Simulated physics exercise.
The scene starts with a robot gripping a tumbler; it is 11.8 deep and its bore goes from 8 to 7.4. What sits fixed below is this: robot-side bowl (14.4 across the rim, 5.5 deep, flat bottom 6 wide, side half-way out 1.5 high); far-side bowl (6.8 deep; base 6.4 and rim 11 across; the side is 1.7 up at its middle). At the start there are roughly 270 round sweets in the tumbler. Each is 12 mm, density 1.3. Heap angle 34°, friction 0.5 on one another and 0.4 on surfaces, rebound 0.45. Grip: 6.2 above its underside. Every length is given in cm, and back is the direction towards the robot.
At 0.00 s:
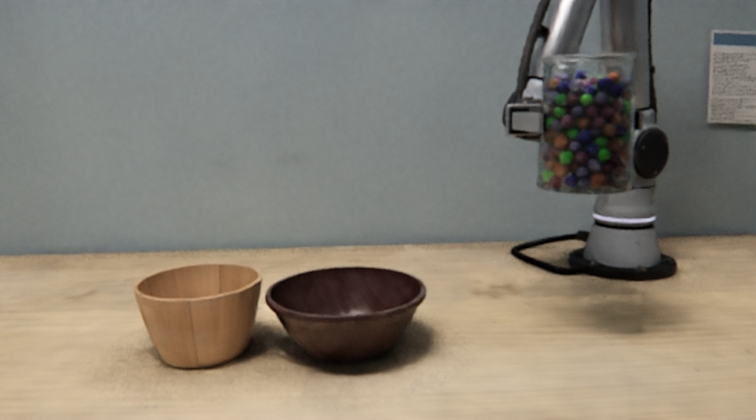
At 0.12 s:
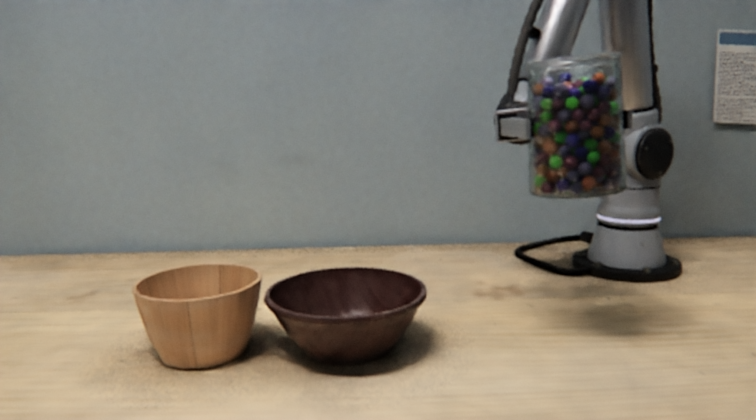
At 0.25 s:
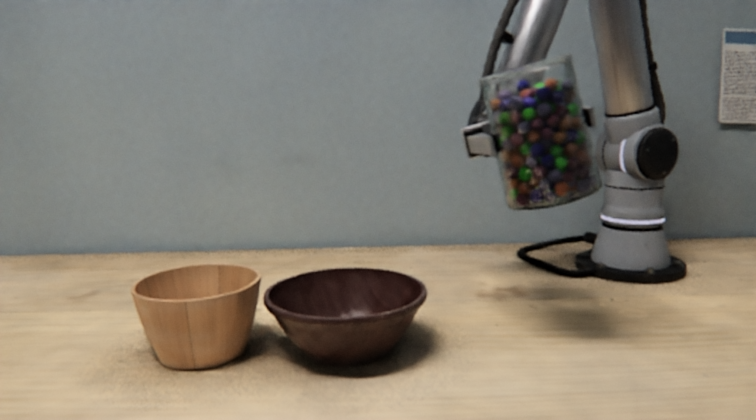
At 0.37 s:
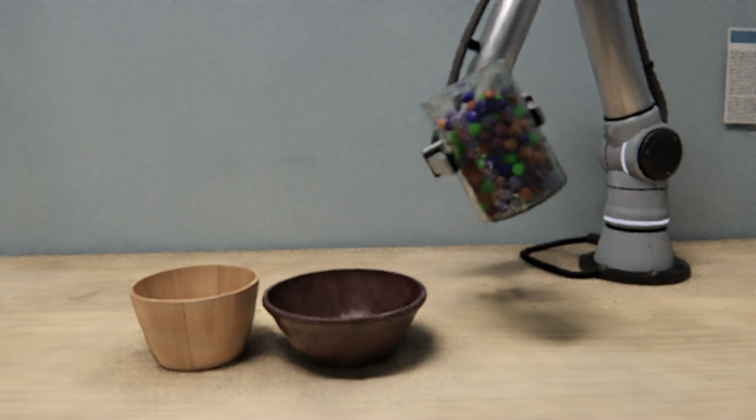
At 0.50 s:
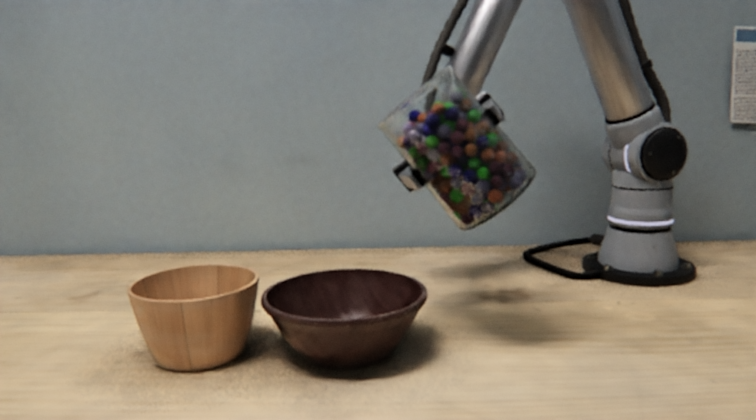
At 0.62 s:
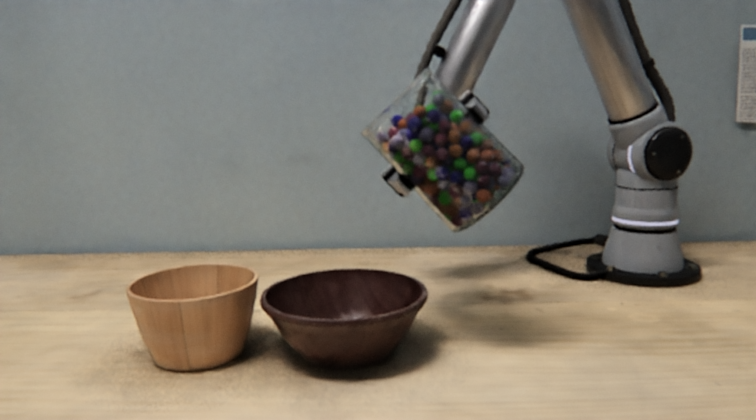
A clear tumbler full of round sweets in blue, green, orange and purple is gripped by a grey robot arm at the right, seen from the side across a pale wooden table against a blue-grey wall. A light wooden bowl stands at the left beside a dark brown one. The arm carries the tumbler leftward and slightly down, tilting it steadily to the left, while the bowls stay put.
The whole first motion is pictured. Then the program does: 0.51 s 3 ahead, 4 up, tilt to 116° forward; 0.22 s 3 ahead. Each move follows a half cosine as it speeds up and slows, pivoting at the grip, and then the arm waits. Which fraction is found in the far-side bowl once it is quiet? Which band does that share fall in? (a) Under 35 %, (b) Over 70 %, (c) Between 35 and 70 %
Under 35 %.
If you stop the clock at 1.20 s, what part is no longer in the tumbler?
So far, about 20 in a hundred parts are out.
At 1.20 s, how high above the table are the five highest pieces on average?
About 26 cm above the table.
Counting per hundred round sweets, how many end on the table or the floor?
The share is close to 15 per cent.
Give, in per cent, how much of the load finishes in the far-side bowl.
It comes to around 15 per cent.
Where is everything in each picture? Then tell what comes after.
Tumbler middle at (587, 125), level; upper third of the load around (589, 100), from x 545 to 625, top at y 75; 272 in the tumbler, in the first picture.
Tumbler middle at (575, 127), tilted 4° forward; upper third of the load around (574, 102), from x 540 to 615, top at y 75, in the second picture.
Tumbler middle at (539, 134), tilted 15° forward; upper third of the load around (539, 109), from x 495 to 590, top at y 85, in the third picture.
Tumbler middle at (494, 143), tilted 28° forward; upper third of the load around (489, 120), from x 445 to 550, top at y 90, in the fourth picture.
Tumbler middle at (456, 150), tilted 39° forward; upper third of the load around (451, 128), from x 400 to 520, top at y 95, in the fifth picture.
Tumbler middle at (442, 152), tilted 43° forward; upper third of the load around (436, 131), from x 380 to 505, top at y 100; 272 in the tumbler, in the sixth picture.
After 0.91 s, tilted 88° forward, highest piece 24 above the table; 272 in the tumbler.
After 1.20 s, tilted 116° forward, highest piece 26 above the table; 211 in the tumbler, 45 in the robot-side bowl, 1 in the far-side bowl, 15 in flight or on a rim.
After 1.55 s, tilted 116° forward, highest piece 22 above the table; 124 in the robot-side bowl, 68 in the tumbler, 34 in the far-side bowl, 18 on the table or floor, 28 in flight or on a rim.
After 2.60 s, tilted 116° forward, highest piece 6 above the table; 182 in the robot-side bowl, 46 in the far-side bowl, 44 on the table or floor.
At rest, 182 in the robot-side bowl, 46 in the far-side bowl, 44 on the table or floor. That is 17 % in the far-side bowl.
